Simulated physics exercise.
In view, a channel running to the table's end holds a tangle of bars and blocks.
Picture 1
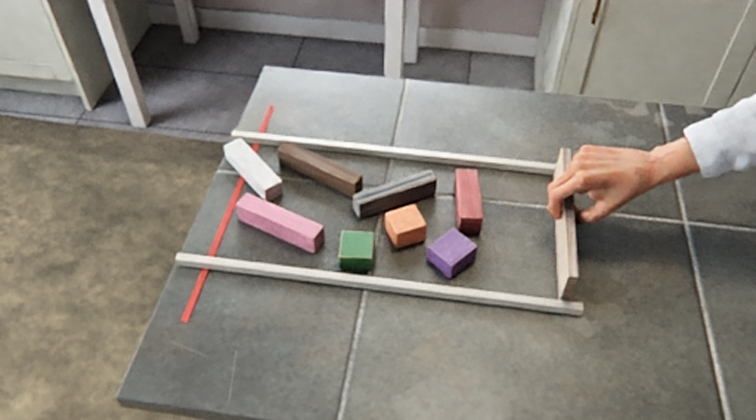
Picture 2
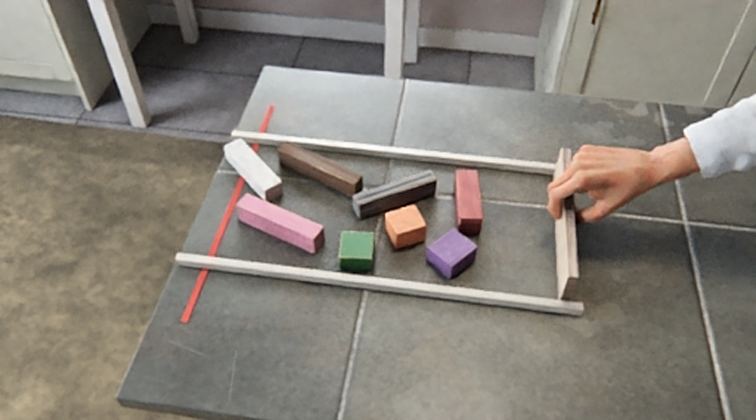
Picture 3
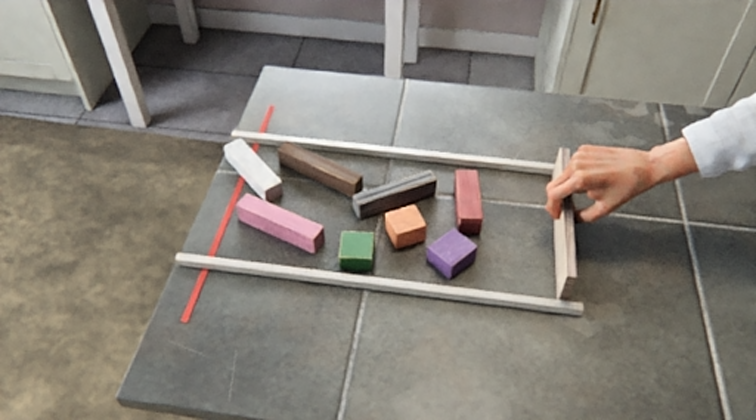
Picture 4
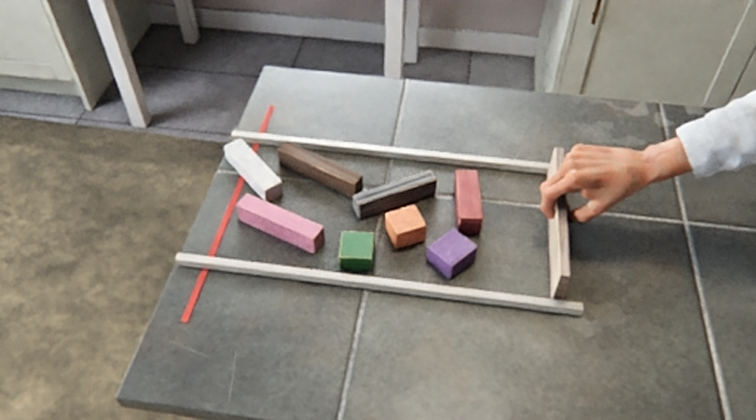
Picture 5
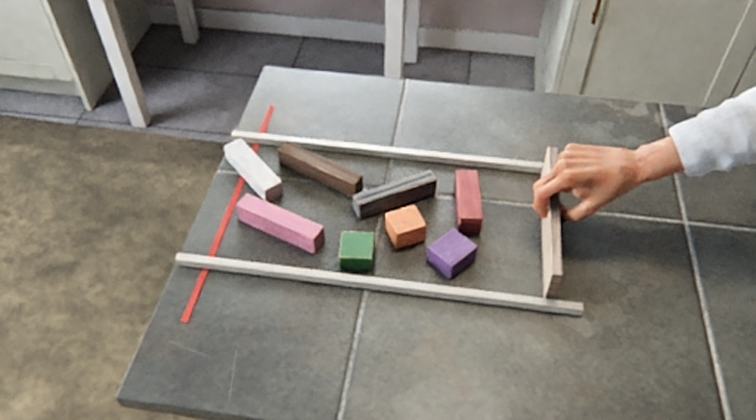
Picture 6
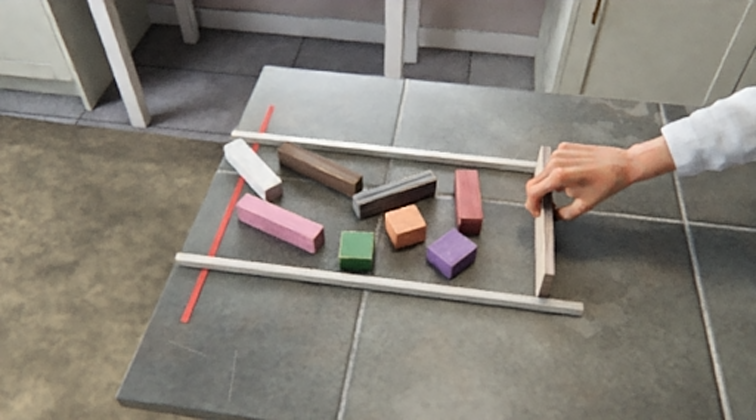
On a grey tiled tabletop, a hand at the right holds an upright board between two pale rails and slides it slightly left, while the coloured bars and blocks lying between the rails and a red tape line stay still.
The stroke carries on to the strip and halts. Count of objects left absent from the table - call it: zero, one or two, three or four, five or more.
My call is five or more.
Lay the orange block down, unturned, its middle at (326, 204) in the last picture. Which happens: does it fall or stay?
I reckon from there it drops down.
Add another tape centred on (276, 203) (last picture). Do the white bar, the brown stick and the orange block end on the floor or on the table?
White bar: Goes down; brown stick: Goes down; orange block: Stays in place.
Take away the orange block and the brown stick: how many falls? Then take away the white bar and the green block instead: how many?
Count of fallen: 3 / 3.
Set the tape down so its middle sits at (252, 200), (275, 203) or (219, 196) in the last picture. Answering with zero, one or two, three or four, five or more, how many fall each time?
Tape by tape, the falls would be three or four, then 3 or 4, then five or over.
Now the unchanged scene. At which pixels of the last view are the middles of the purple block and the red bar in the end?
Purple block at about (197, 239), red bar at about (230, 172).
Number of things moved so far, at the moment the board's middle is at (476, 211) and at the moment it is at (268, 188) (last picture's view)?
The counts are 2 and 8.
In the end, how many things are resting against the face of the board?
3 in contact.
Early on, none off yet; white bar at rest near (253, 170); pink bar at rest near (280, 223); brown stick at rest near (319, 168).
Finally, the number that fall off is five or more; lost, grey stick, green block, brown stick, pink bar and white bar.
